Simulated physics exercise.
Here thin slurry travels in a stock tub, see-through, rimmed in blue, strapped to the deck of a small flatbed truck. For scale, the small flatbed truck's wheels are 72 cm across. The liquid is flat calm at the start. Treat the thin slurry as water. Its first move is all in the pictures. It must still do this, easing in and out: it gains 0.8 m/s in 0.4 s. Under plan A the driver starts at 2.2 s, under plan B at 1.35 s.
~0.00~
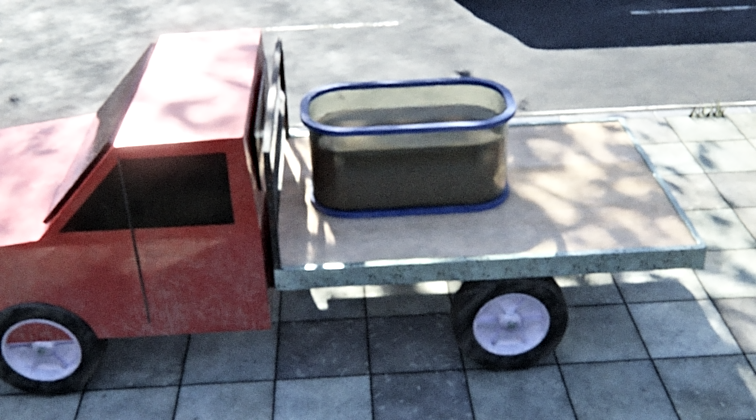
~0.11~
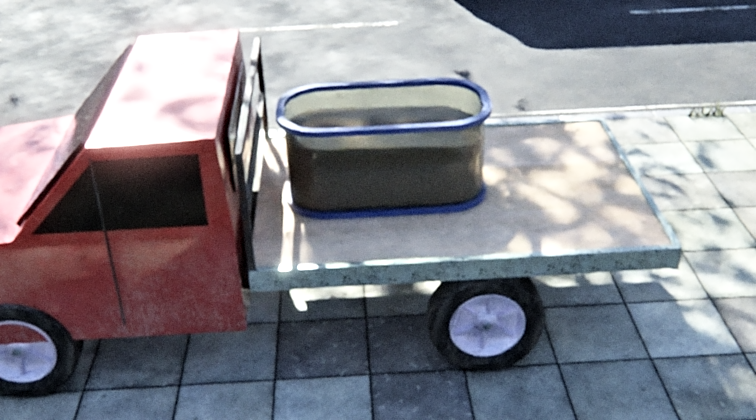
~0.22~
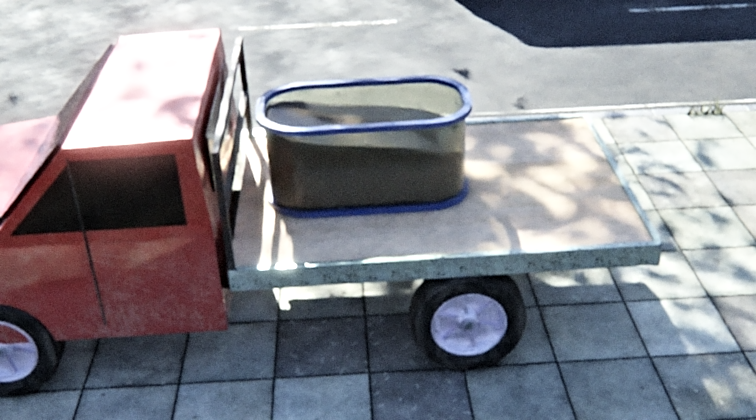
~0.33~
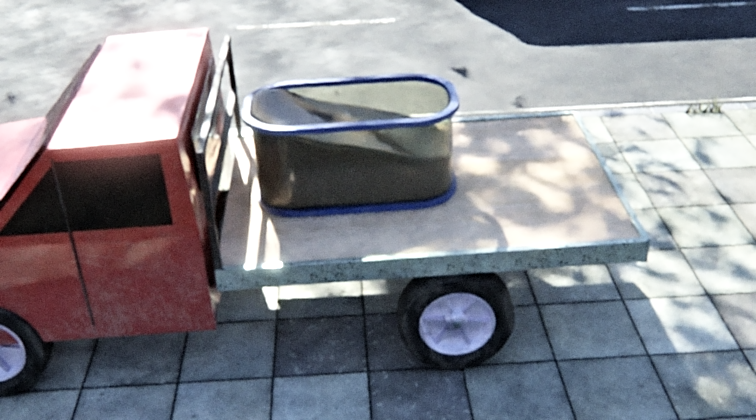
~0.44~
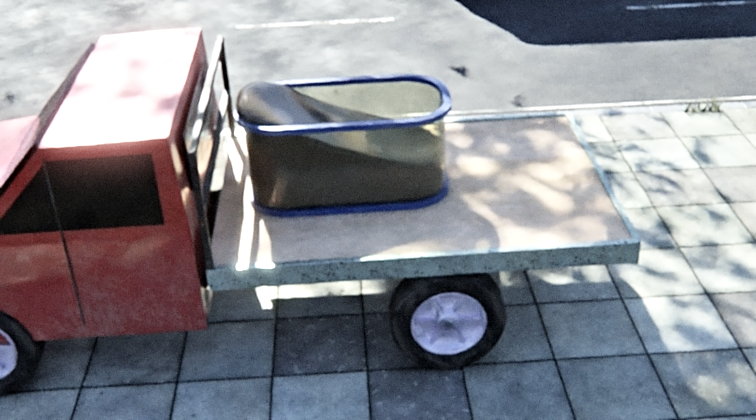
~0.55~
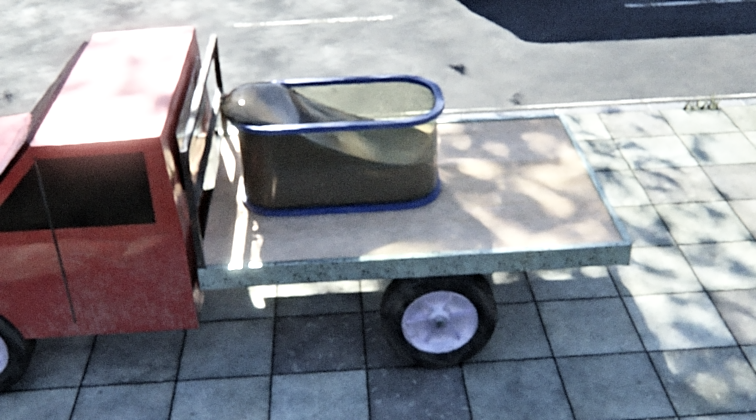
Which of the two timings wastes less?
The smaller loss comes with plan B.
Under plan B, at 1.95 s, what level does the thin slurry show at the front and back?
Front 46 cm, back 40 cm.
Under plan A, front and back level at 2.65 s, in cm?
About 18 cm in front and 74 cm behind.
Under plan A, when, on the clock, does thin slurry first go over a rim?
At about 0.8 s.
For plan A, At 2.65 s front 18 cm, middle 34 cm, back 74 cm above the floor; the loss stands at 5 per cent, over the front.
For plan A, At 5.59 s the loss stands at 14 per cent, over the back and the front, 43 of 320 litres.
For plan B, At 1.95 s front 46 cm, middle 39 cm, back 39 cm above the floor; the loss stands at 3 per cent, over the front and the back.
For plan B, At 4.74 s the loss stands at 3 per cent, over the front and the back, 8 of 320 litres.
